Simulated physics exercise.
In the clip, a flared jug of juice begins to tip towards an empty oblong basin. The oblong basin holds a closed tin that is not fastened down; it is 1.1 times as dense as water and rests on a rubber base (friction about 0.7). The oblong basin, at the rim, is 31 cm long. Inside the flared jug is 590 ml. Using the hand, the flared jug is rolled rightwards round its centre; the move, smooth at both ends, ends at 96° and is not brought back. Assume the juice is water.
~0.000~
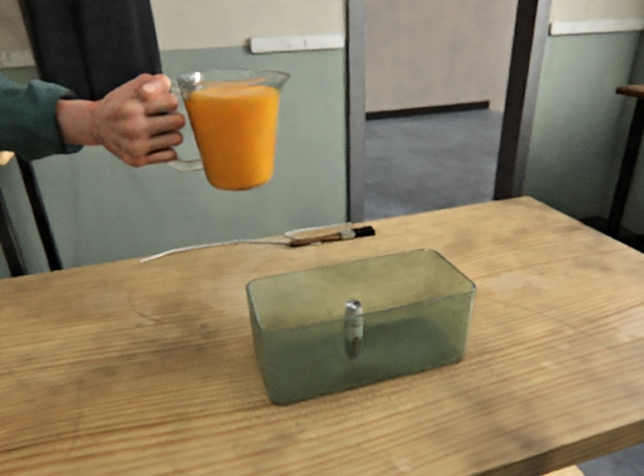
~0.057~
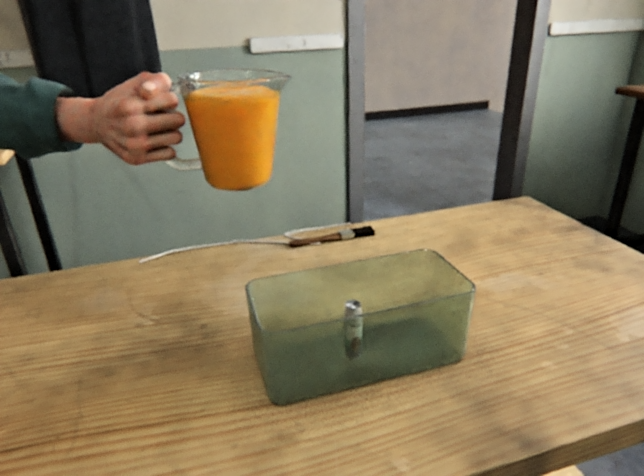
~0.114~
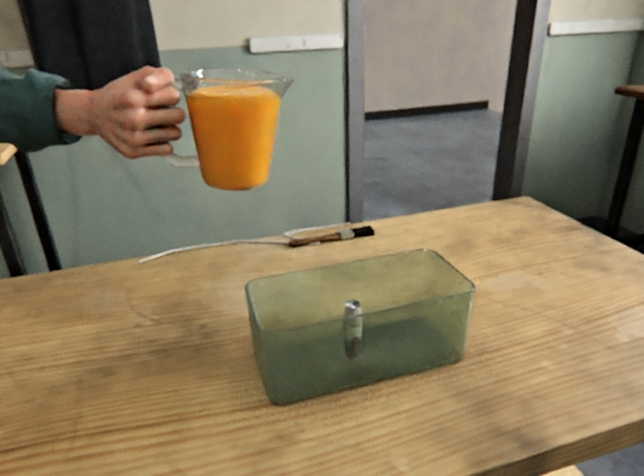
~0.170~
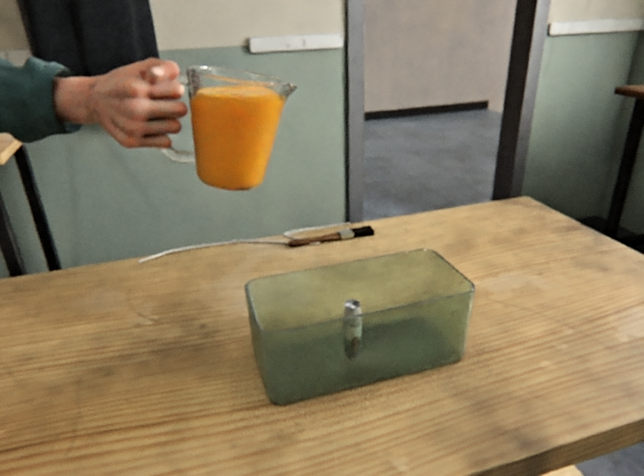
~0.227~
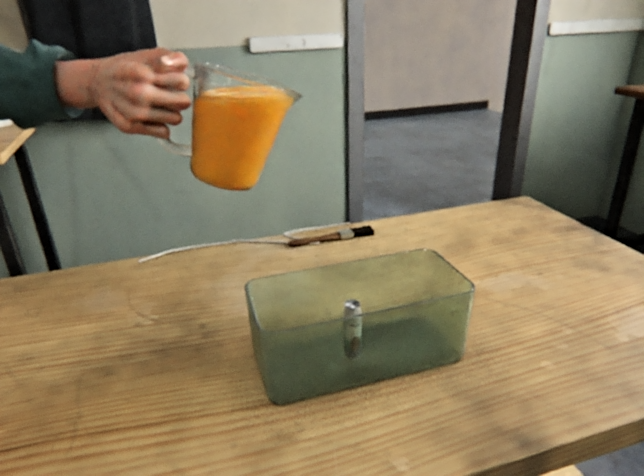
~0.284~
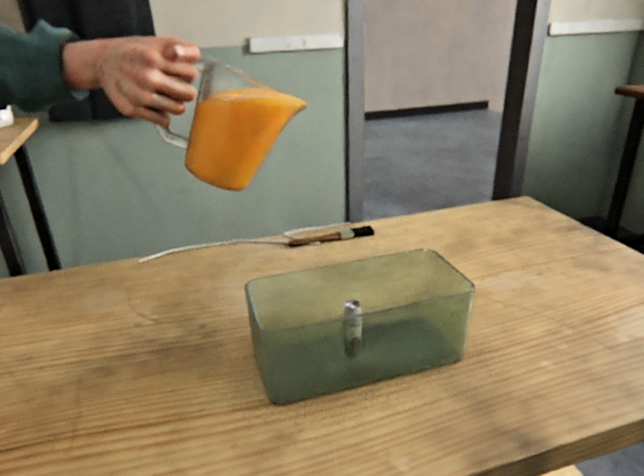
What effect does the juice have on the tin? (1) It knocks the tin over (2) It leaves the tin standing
(2) It leaves the tin standing.
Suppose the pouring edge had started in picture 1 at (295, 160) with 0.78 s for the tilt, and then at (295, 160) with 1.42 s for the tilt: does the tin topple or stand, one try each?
The tin overturns the first time and overturns the second time.
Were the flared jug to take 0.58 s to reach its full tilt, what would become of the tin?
Result: Tin upright.
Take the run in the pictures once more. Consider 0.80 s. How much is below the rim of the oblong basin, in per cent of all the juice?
Some 52 percent of the total.
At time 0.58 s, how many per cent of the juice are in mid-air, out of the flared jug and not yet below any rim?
At that moment, about 32 percent.
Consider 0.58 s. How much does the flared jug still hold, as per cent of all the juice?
I'd estimate some 62 % remains.
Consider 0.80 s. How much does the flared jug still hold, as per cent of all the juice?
18 in a hundred, give or take.
Then, 0.58 s in, the tilt is 82° and 61 per cent is still to pour; the tin stands where it began.
Then, 0.80 s in, the tilt is 96° and 18 per cent is still to pour; the tin stands where it began.
Then, 1.03 s in, the tilt is 96° and 3 per cent is still to pour; the tin stands where it began.
Then, 1.28 s in, the tilt is 96° and 0 per cent is still to pour; the tin stands where it began.
Finally, the tin stands where it began.
